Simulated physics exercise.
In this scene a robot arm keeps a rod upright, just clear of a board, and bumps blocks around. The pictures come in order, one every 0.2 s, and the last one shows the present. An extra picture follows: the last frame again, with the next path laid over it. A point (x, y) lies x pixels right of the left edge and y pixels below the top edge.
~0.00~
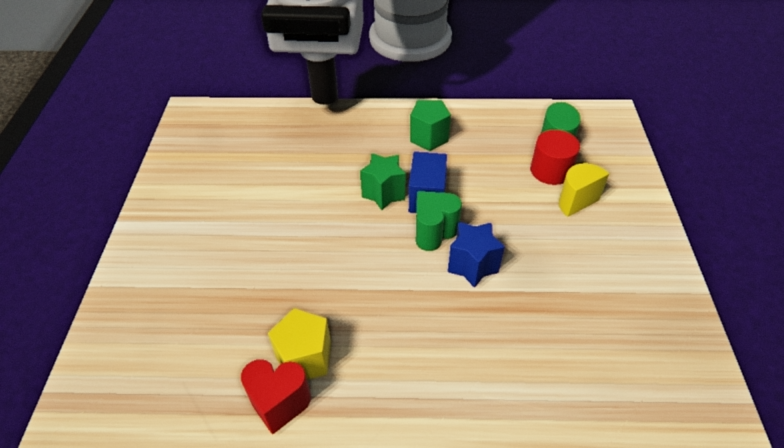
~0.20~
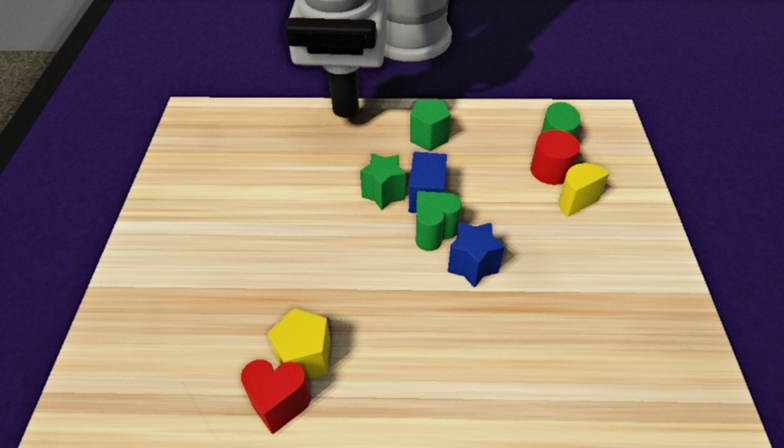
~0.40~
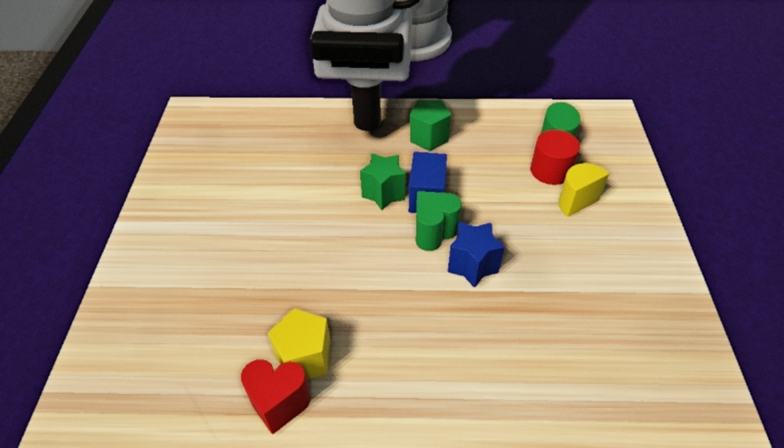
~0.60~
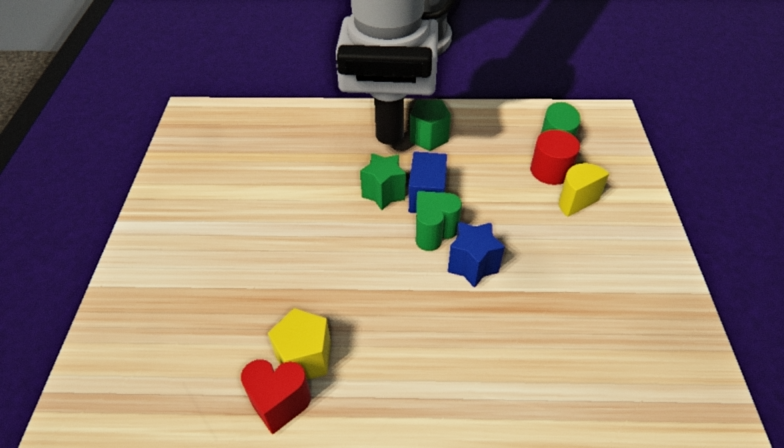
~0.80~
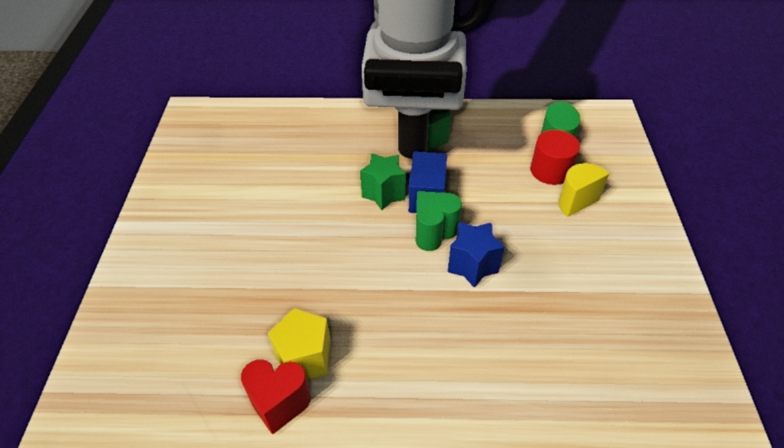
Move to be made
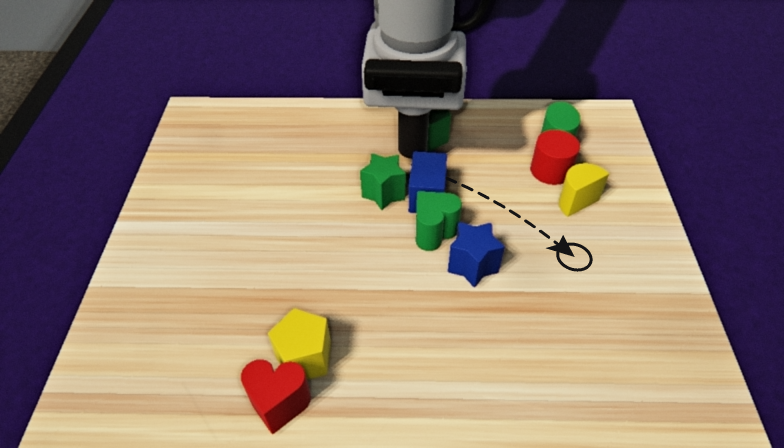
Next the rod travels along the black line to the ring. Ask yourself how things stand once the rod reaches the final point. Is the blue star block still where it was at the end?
Yes
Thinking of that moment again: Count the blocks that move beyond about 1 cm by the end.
The count is two.
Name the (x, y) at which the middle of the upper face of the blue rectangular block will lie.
The point I'd pick in the picture is (441, 181).
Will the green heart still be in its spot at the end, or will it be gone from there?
It shifts.
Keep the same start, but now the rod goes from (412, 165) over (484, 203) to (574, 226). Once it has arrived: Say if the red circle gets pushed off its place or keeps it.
It's unmoved.
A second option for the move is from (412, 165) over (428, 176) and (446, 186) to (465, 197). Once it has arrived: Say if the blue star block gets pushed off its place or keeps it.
It is shoved along.
The line goes from (412, 165) via (494, 201), ending at (574, 257).
On the path given first. One third of the way, rod (470, 173); blue rectangular block (441, 181), turned 25° clockwise; green heart (433, 216).
Two thirds of the way, rod (525, 203); blue rectangular block (441, 181), turned 25° clockwise; green heart (432, 216).
At the end, rod (580, 242); blue rectangular block (441, 181), turned 25° clockwise; green heart (432, 216); blue star block unmoved.
